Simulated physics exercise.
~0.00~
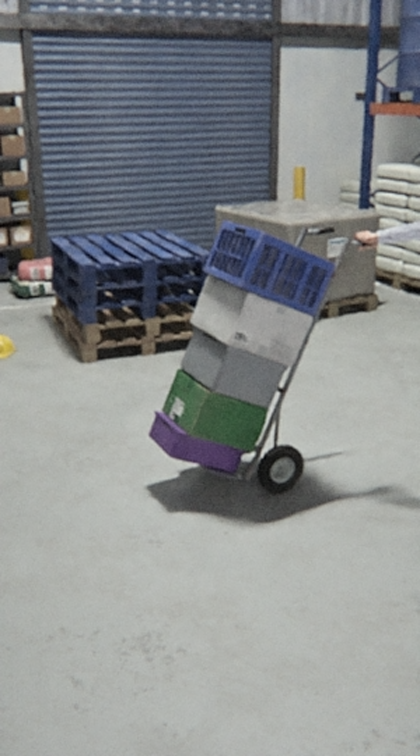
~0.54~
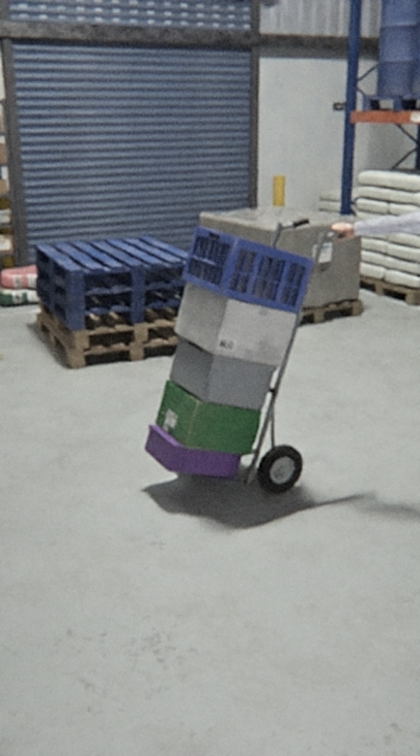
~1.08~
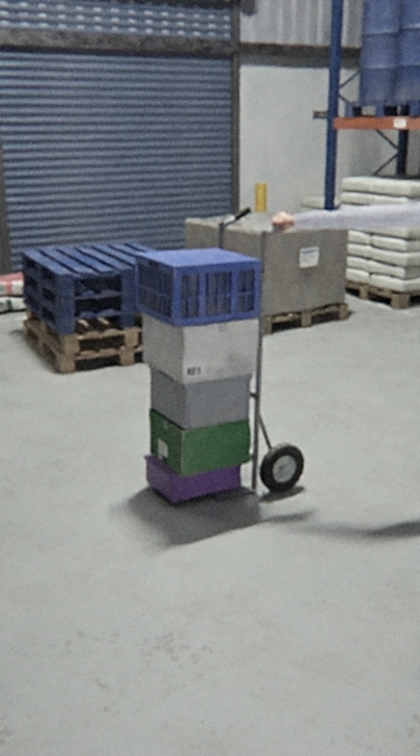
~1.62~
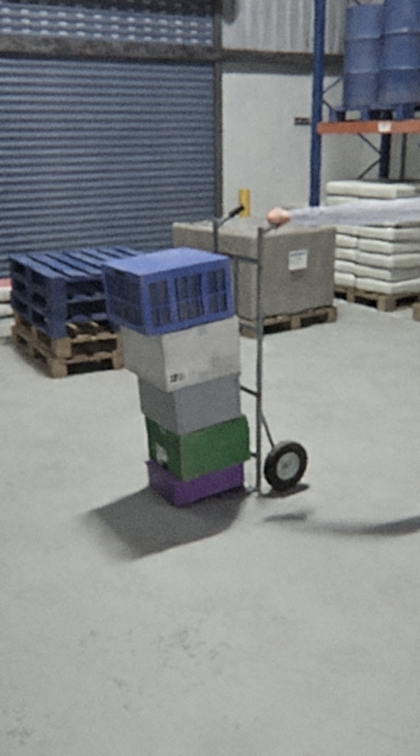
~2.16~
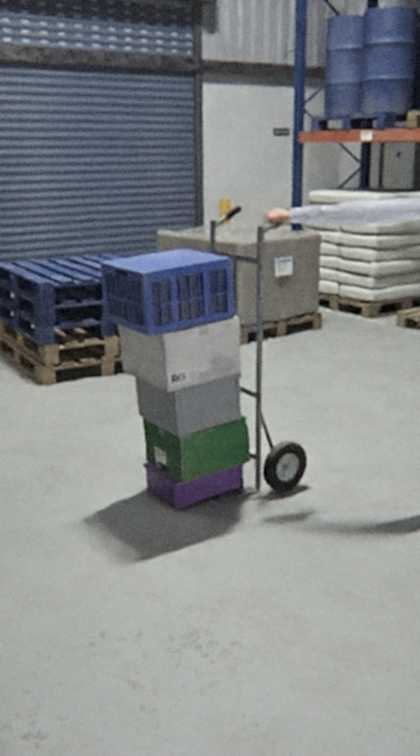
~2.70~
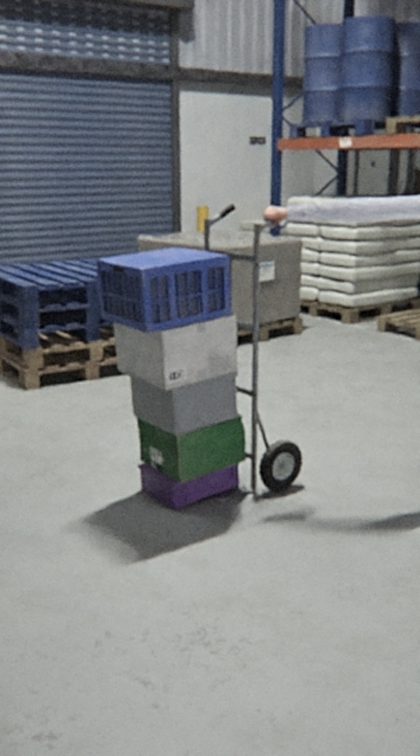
In a warehouse, a hand tips a tilted hand truck stacked with five coloured boxes and crates upright, and the upper ones slide left, away from its frame. The stack ends standing but uneven, with the blue crate on top furthest out and nothing fallen.
